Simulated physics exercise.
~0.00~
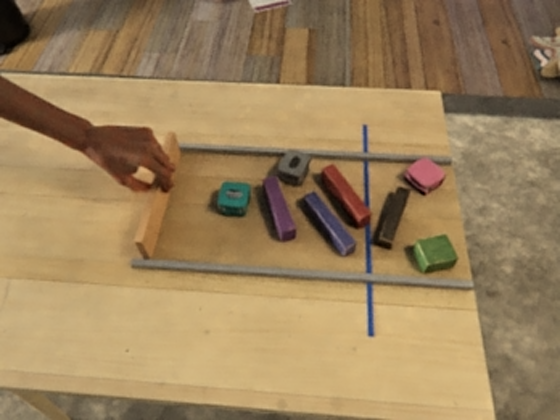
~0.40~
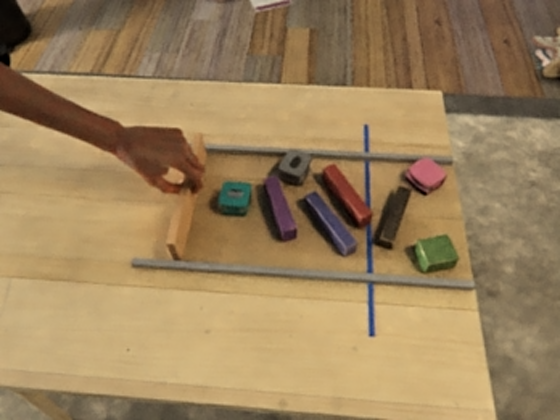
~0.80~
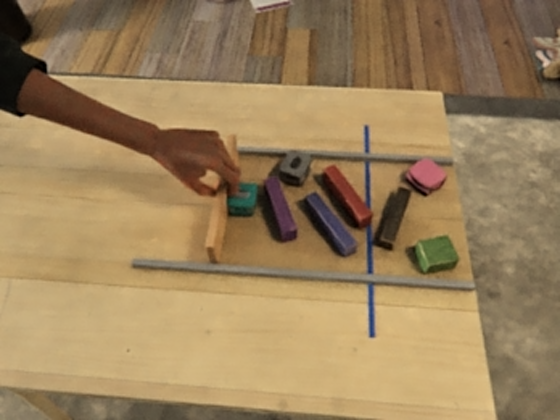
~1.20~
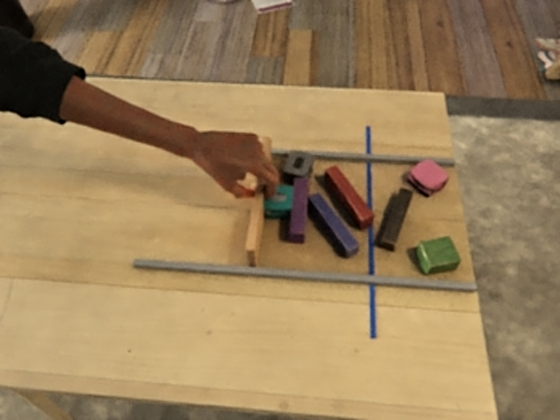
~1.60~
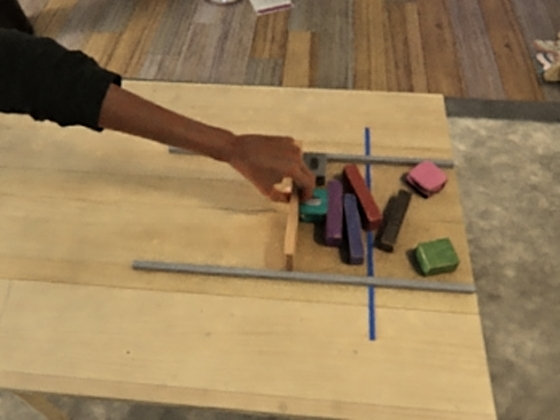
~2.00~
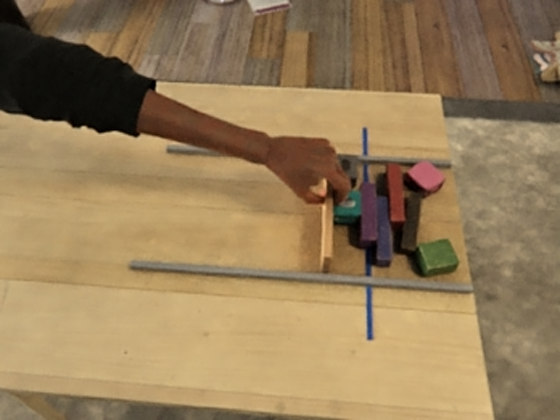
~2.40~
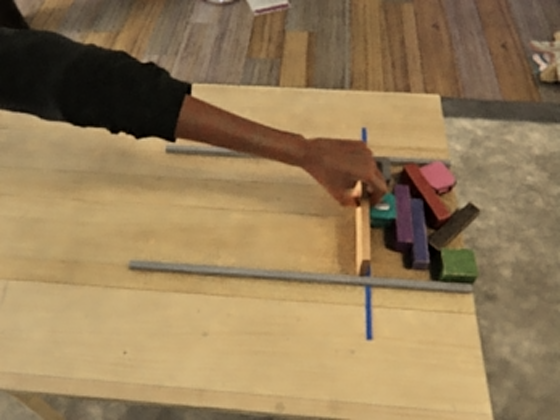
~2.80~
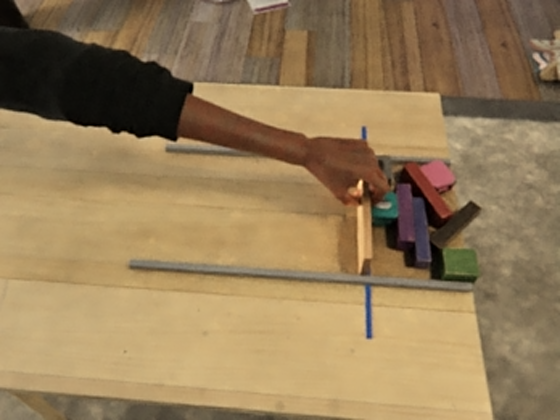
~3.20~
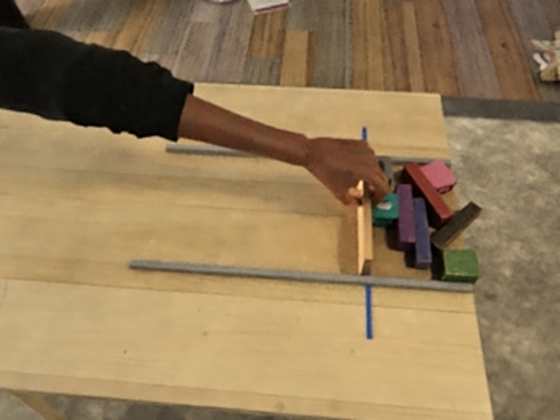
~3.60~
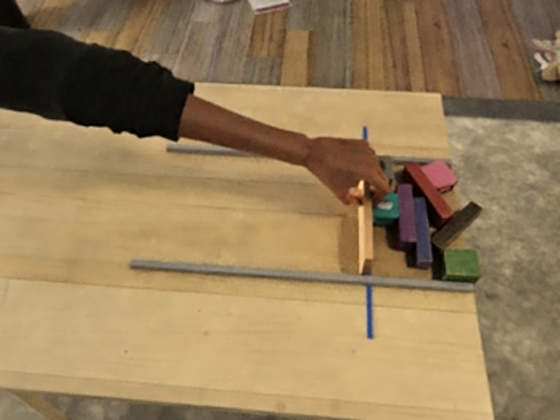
A hand slid an upright wooden board rightward between two grey rails, bunching the colourful blocks and bars together toward the table's edge, then stopped at the blue tape and held still, with every piece still on the table.
